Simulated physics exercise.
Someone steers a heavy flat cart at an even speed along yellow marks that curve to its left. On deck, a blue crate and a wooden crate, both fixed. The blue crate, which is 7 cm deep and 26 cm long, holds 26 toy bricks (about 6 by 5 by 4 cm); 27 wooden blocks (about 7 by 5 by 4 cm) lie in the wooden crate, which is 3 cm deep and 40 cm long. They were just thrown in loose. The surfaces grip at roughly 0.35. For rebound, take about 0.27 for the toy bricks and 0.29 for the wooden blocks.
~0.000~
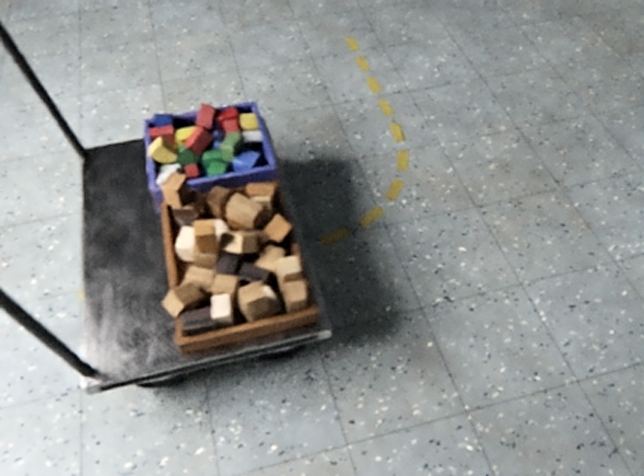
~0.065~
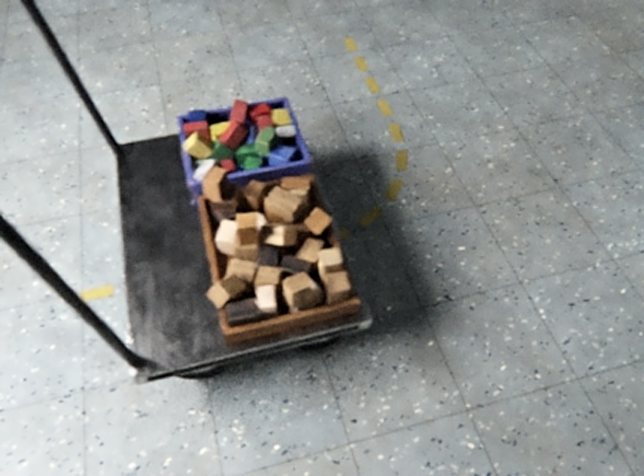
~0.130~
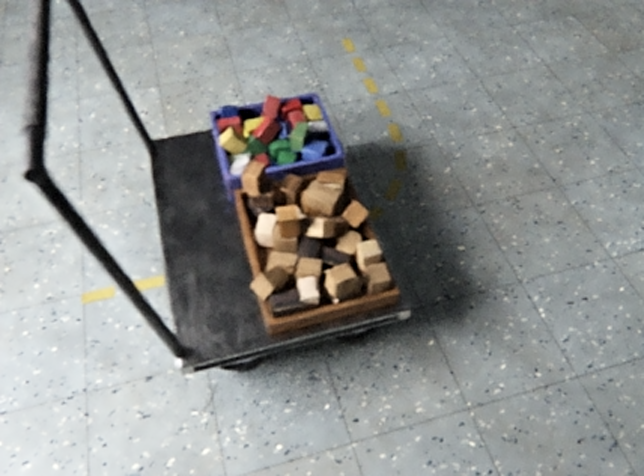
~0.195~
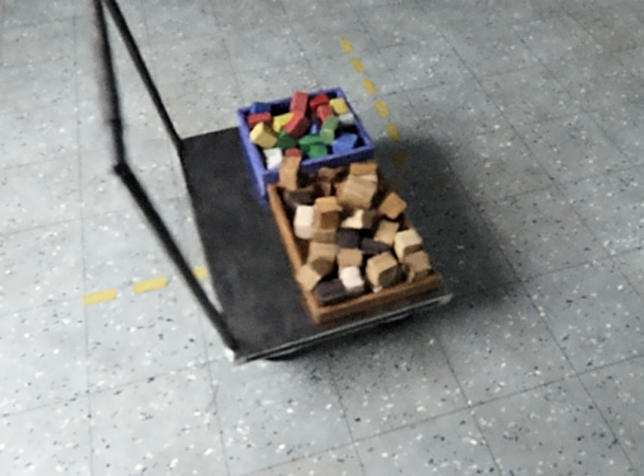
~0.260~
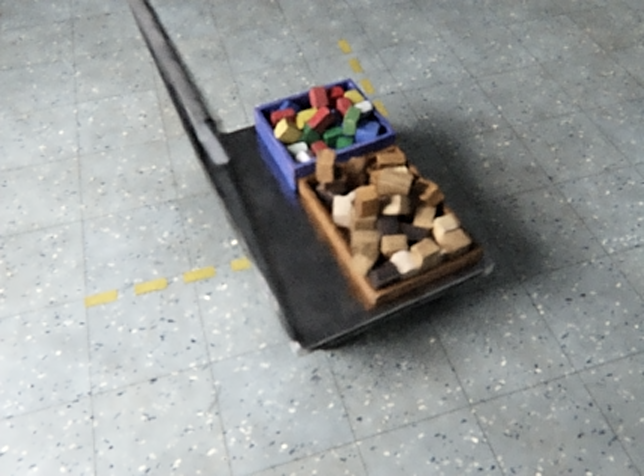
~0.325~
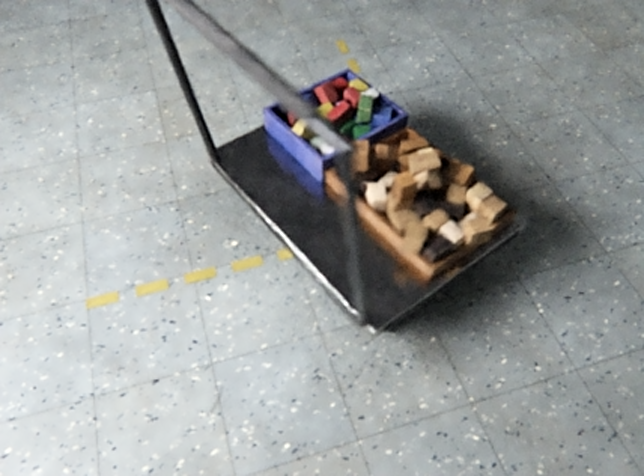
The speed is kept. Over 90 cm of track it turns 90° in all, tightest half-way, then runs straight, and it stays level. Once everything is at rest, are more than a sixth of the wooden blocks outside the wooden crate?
Yes: I expect the losses to exceed a sixth.
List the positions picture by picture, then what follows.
In the first frame (places track the rim corner closest to us here, unless another is named; the camera moves round a little), wooden crate (180, 339); blue crate (by its farthest rim corner) (255, 104); heading changed by 0°, 0 cm rolled; all still inside.
The second frame shows wooden crate (226, 329); blue crate (286, 100); heading changed by 0°, 9 cm rolled.
The third frame shows wooden crate (270, 320); blue crate (316, 95); heading changed by 0°, 19 cm rolled.
The fourth frame shows wooden crate (318, 309); blue crate (340, 89); heading changed by 2°, 28 cm rolled.
The fifth frame shows wooden crate (375, 292); blue crate (350, 81); heading changed by 9°, 38 cm rolled.
The sixth frame shows wooden crate (431, 265); blue crate (349, 71); heading changed by 20°, 47 cm rolled; all still inside.
After 0.45 s, the blue crate has all 26 and the wooden crate is down by 2 of 27.
After 0.57 s, the blue crate has all 26 and the wooden crate is down by 4 of 27.
After 0.75 s, the blue crate has all 26 and the wooden crate is down by 6 of 27.
When it is over (at 1.21 s), the blue crate has all 26 and the wooden crate is down by 7 of 27. Asked share, 7 of 27, 26 per cent.
